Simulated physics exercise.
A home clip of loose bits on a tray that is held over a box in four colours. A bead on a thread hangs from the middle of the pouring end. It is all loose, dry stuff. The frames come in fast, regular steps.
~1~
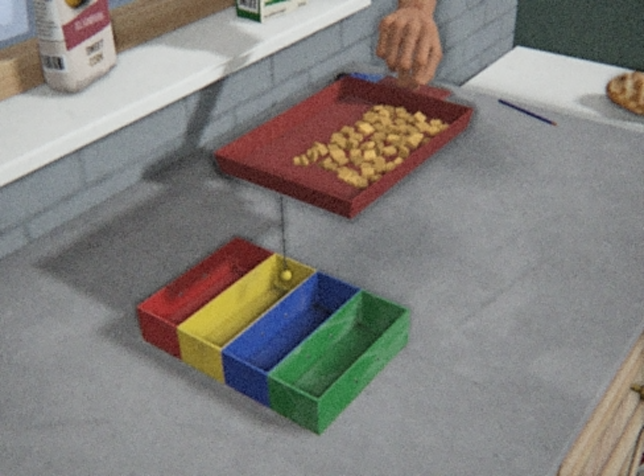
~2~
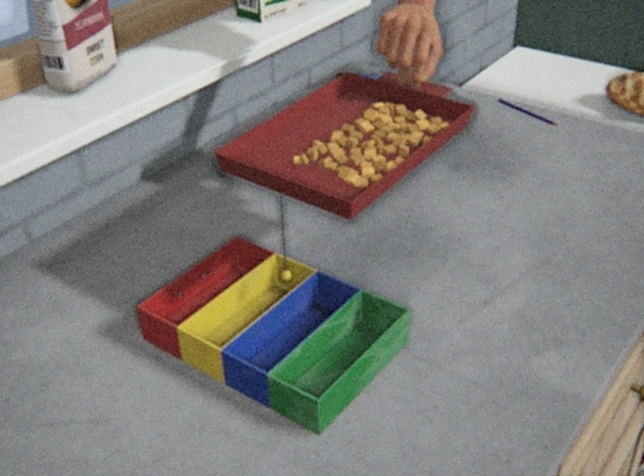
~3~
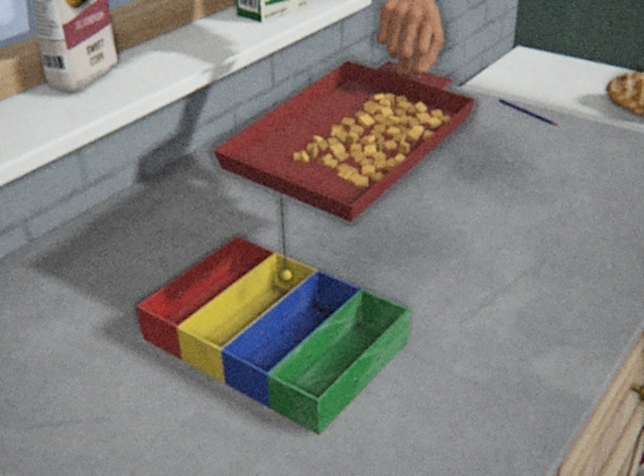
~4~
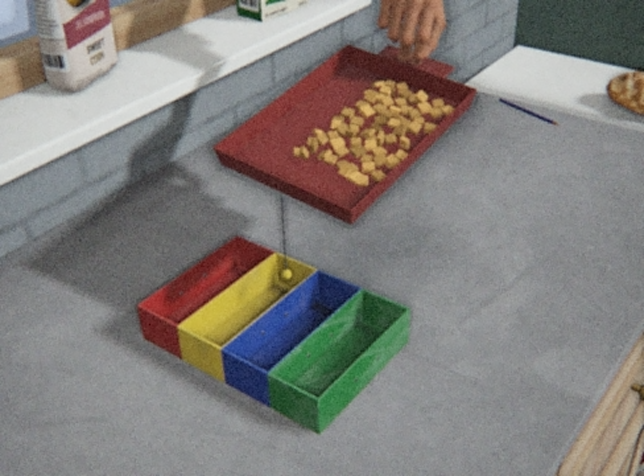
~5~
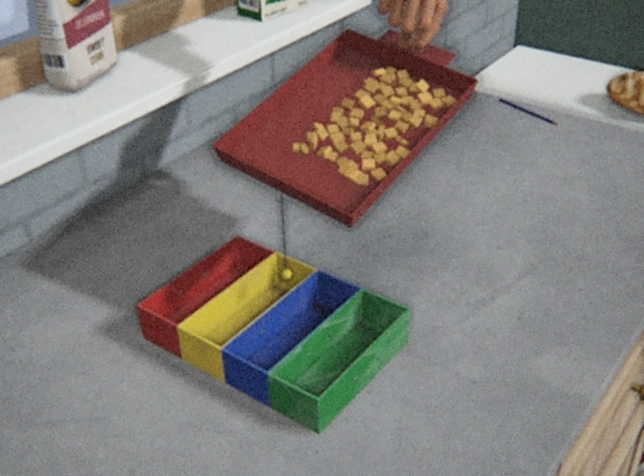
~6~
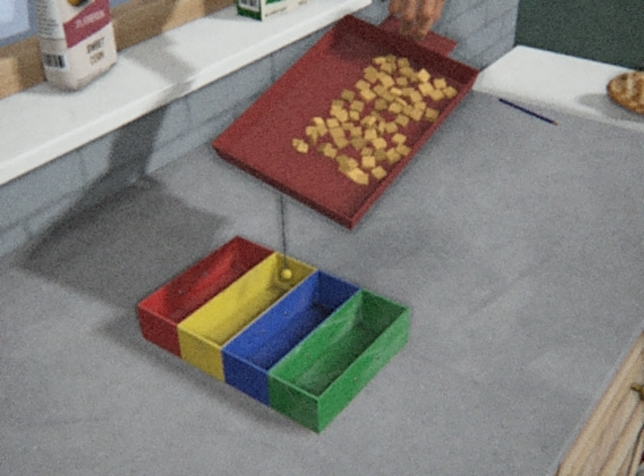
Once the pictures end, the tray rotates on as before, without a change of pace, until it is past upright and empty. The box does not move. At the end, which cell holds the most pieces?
The green cell gets the most.
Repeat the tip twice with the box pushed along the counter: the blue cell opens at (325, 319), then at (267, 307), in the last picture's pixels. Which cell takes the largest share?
First the cell in blue, then the green cell.
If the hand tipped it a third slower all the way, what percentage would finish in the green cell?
Some 60 per cent.
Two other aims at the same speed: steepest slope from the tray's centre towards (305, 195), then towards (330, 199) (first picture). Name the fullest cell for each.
At the first place the blue one, at the second green.
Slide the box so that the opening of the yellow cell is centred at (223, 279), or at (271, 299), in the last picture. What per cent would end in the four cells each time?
Near 60 % and 100 %.
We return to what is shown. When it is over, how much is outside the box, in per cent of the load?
Some 0 per cent.
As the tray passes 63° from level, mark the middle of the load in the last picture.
Near (348, 194).
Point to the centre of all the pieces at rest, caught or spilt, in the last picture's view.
Roughly at (339, 352).
Shortly afterwards, tray tipped steeply; the whole lot on the tray.
Next, tray tipped right over; the bulk on the tray; near a quarter in the green cell; only a few in the blue cell; a little falling or outside the box.
Some moments later, tray tipped past a quarter turn; near half in the green cell; near a third in the blue cell; only a few falling or outside the box.
In the end, tray tipped past a quarter turn; near half in the green cell; near a third in the blue cell; none at all in the yellow cell; none at all in the red cell; only a few outside the box.
